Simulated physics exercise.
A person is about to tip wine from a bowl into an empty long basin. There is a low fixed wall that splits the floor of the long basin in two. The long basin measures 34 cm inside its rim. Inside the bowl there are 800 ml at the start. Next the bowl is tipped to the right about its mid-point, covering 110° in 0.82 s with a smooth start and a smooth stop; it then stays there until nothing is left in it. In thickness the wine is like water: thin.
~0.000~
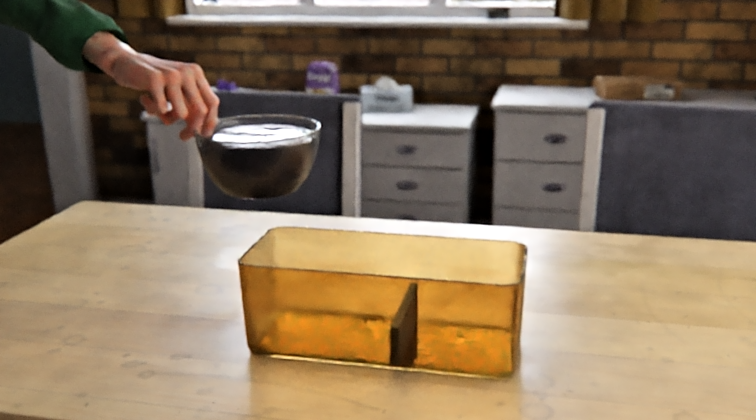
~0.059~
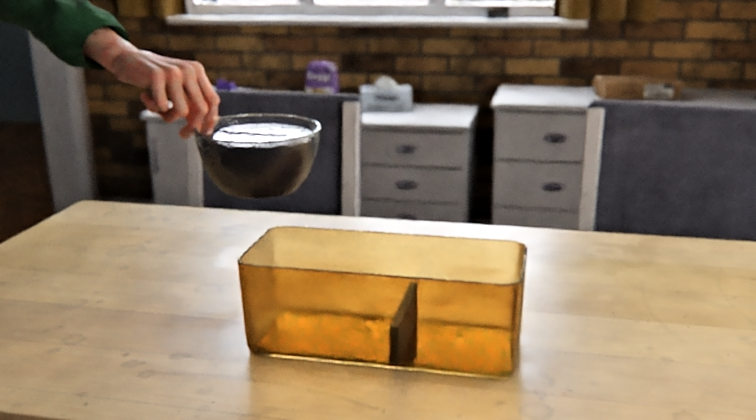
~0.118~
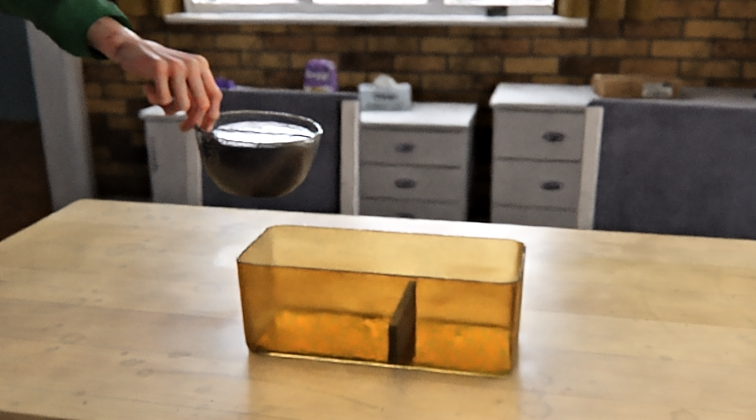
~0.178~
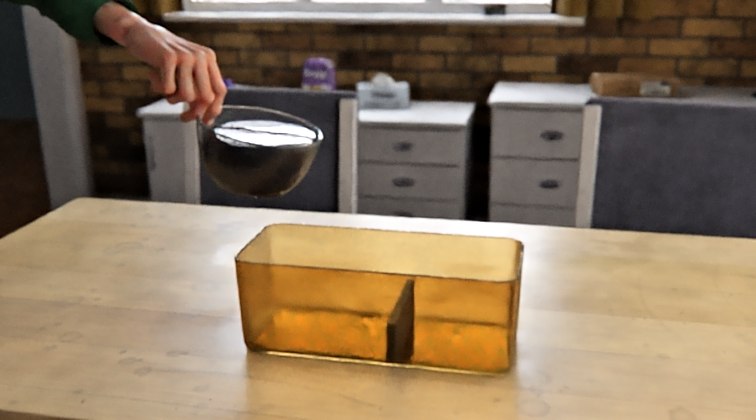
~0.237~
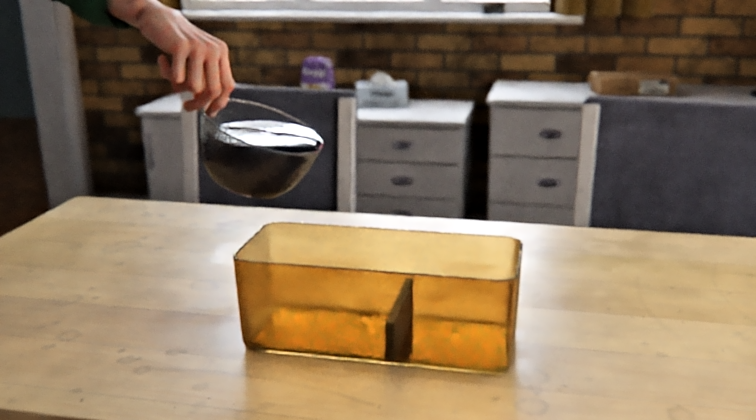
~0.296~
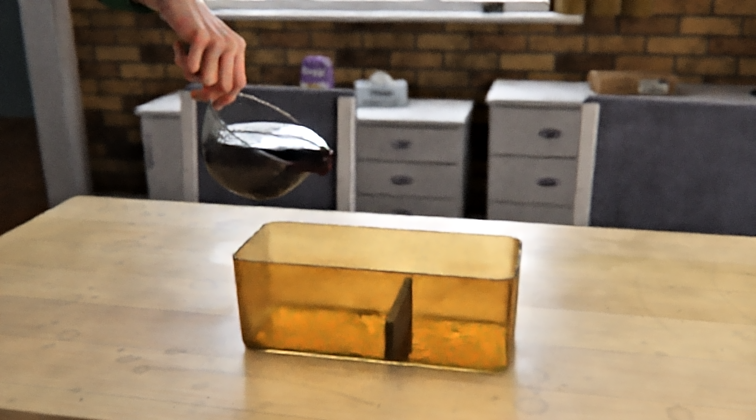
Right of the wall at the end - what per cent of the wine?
Near 6 per cent.
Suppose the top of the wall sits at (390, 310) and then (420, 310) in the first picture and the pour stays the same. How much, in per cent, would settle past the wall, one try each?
I'd put it at about 15 per cent for the first and about 10 per cent for the second.
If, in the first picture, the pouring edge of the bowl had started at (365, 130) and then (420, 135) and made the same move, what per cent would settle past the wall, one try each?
Around 55 per cent first, around 90 per cent next.
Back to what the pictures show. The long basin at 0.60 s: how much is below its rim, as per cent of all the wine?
Estimate - around 54 in a hundred parts.
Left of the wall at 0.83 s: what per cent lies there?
The fraction is near 94 percent.
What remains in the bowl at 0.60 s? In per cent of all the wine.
Roughly 18 percent.
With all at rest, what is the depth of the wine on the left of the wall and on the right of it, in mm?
Around 30 mm deep on the left, around 2 mm deep on the right.
Then, 0.60 s in, the tilt is 92° and 18 per cent is still to pour, 55 is left of the wall and 0 right of it.
Then, 0.83 s in, the tilt is 110° and 0 per cent is still to pour, 95 is left of the wall and 3 right of it.
Then, 1.06 s in, the tilt is 110° and 0 per cent is still to pour, 93 is left of the wall and 6 right of it.
Then, 1.32 s in, the tilt is 110° and 0 per cent is still to pour, 93 is left of the wall and 6 right of it.
Finally, 93 per cent lies left of the wall, 6 right of it and 1 outside.
